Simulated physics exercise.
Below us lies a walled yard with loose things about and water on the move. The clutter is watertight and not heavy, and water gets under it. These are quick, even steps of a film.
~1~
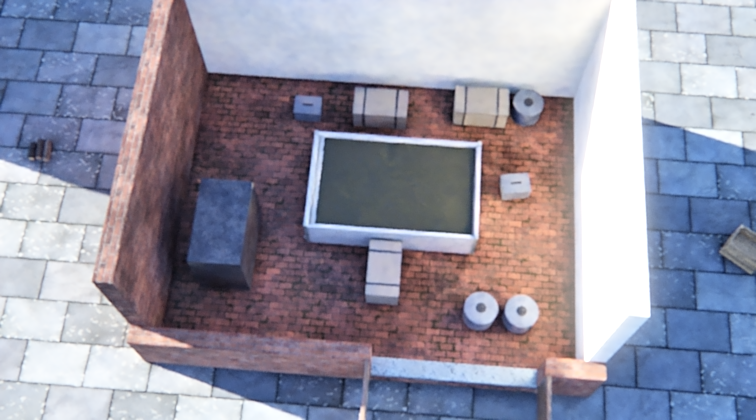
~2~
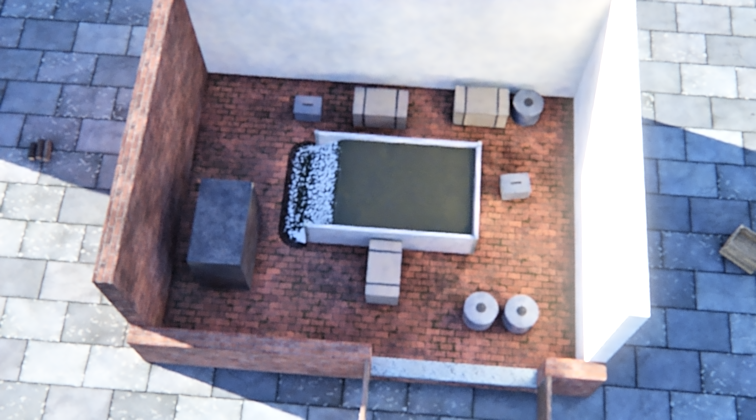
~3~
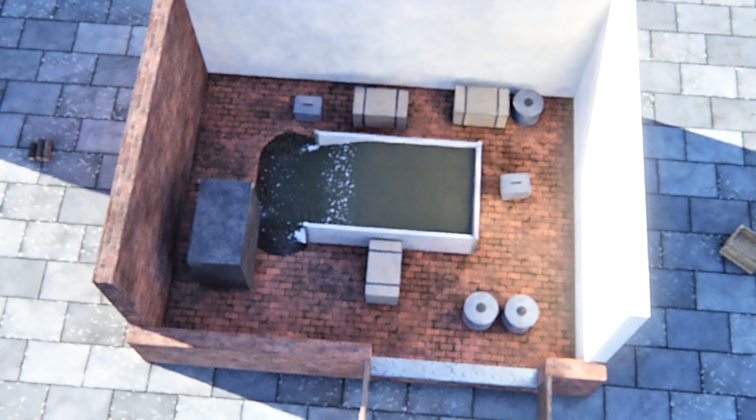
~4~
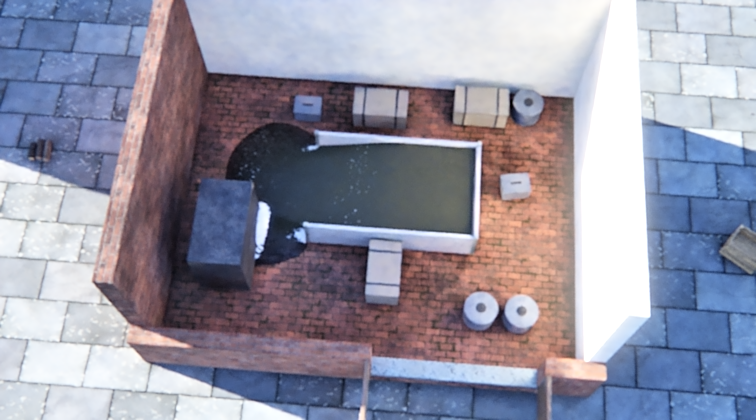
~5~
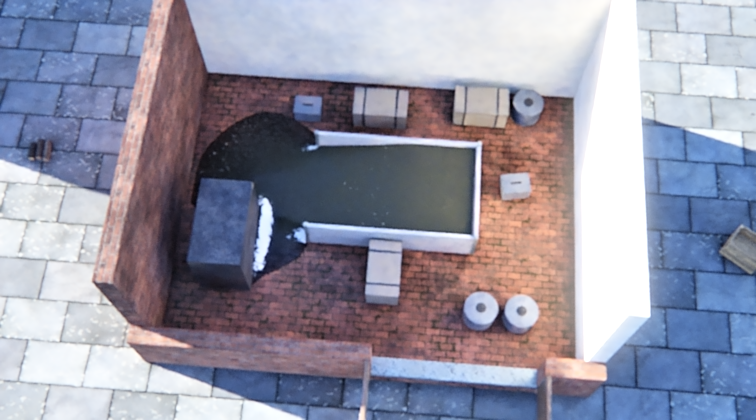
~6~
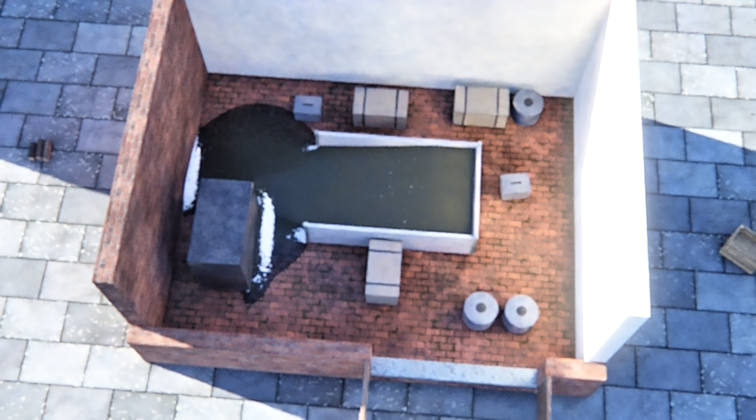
In a walled brick yard, dark water pours from a tank's left side and spreads around a block.
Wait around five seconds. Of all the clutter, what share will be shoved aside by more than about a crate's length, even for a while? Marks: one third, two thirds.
That comes to one to two thirds.
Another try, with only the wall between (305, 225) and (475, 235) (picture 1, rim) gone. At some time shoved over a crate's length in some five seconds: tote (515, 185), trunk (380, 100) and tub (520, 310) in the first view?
In turn: Never so far, not that far, never so far.
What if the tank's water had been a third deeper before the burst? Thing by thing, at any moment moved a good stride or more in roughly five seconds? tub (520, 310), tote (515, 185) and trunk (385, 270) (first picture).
In that order: Under that, less than that, moved that far.
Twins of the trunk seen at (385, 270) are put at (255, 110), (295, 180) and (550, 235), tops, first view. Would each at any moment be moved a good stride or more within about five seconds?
In that order: Shifted that much, pushed that far, never so far.
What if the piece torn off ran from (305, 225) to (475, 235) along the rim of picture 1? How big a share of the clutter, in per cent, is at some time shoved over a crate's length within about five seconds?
Some 20 per cent.
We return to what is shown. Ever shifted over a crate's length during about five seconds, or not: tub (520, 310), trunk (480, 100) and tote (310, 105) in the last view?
One after the other: Less than that, swept aside, swept aside.
A moment on, 0 of 8 are well off their spots; 0 afloat.
Next, 0 of 8 are well off their spots; 0 afloat.
Later, 2 of 8 are well off their spots; 0 afloat.
In the end, 4 of 8 are well off their spots, and 4 have been at some point; 5 afloat.
